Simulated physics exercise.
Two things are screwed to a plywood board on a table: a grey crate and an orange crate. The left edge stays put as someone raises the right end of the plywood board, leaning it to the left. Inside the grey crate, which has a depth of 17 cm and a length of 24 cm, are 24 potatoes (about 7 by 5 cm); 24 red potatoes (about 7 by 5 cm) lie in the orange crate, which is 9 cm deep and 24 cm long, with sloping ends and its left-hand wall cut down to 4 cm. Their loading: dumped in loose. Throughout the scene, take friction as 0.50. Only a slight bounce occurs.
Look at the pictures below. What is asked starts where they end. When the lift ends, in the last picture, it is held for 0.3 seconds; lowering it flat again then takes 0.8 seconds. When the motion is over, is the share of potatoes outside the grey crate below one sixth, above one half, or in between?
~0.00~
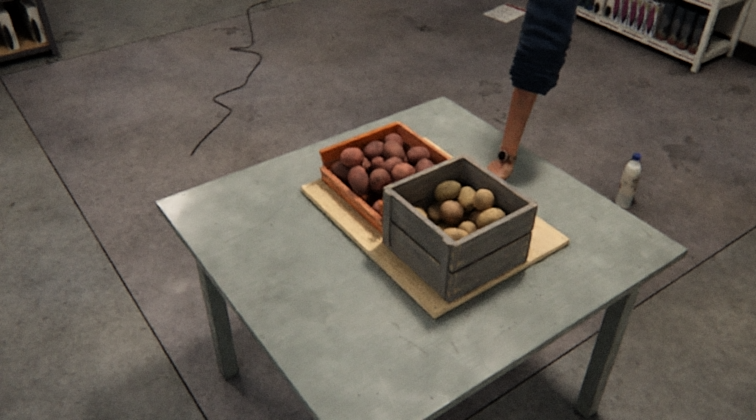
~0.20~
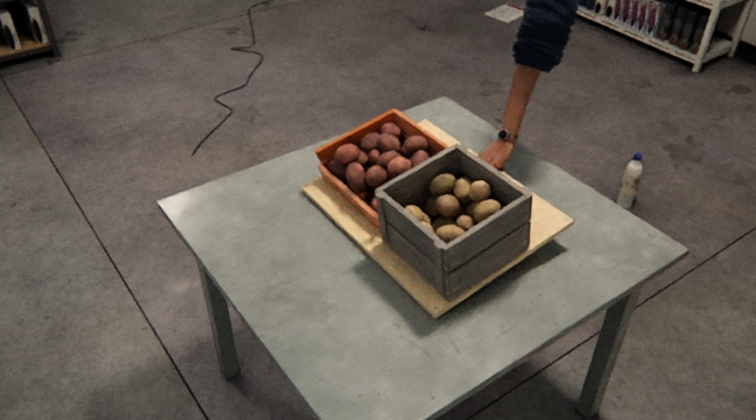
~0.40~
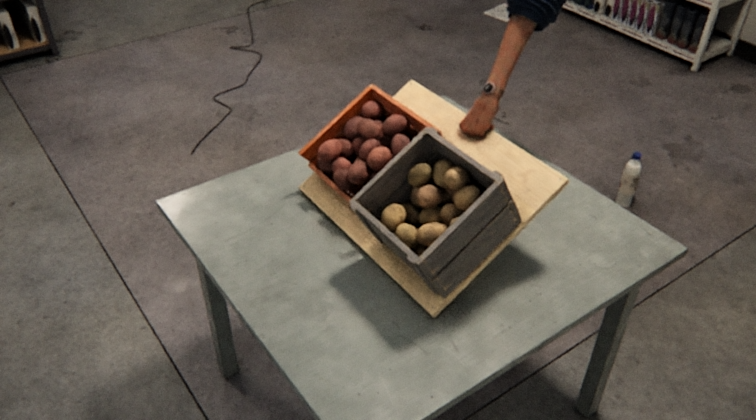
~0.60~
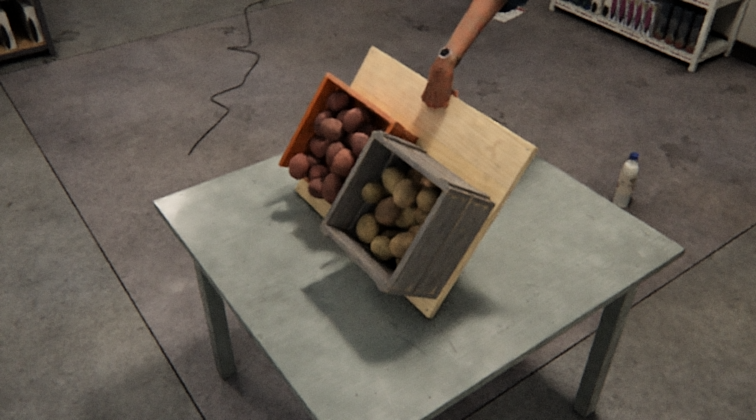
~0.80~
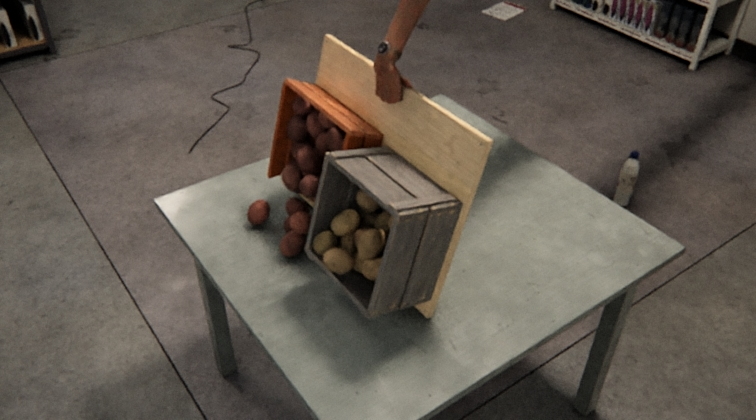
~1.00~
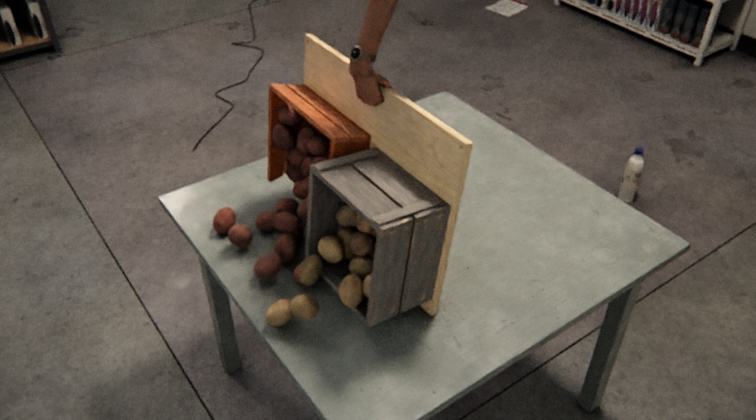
The spill is in the sixth-to-half range.
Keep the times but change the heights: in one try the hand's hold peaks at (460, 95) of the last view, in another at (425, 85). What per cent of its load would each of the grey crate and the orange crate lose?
The grey crate would lose 0 per cent in the first try and 0 per cent in the second, the orange crate 30 and then 30 per cent.
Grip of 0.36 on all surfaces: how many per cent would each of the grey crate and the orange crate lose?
Grey crate 30, orange crate 100 per cent.
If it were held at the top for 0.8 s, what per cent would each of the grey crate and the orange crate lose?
Grey crate 20%, orange crate 100%.
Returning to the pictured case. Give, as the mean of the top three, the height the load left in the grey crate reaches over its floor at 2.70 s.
Near 13 centimetres, I'd say.
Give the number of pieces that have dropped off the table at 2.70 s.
Around 8, roughly.
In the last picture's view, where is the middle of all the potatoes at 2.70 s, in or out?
They're centred near (439, 251).
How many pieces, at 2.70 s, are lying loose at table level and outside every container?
Near 20, give or take.
After 1.27 s, tilt 83°; the grey crate is down by 5 of 24 and the orange crate is down by 17 of 24.
After 1.61 s, tilt 55°; the grey crate is down by 6 of 24 and the orange crate is down by 23 of 24.
After 2.09 s, tilt 0°; the grey crate is down by 6 of 24 and the orange crate is down by 23 of 24.
When it is over (at 2.70 s), the grey crate is down by 6 of 24 and the orange crate is down by 23 of 24. Asked share, 6 of 24, 25 per cent.
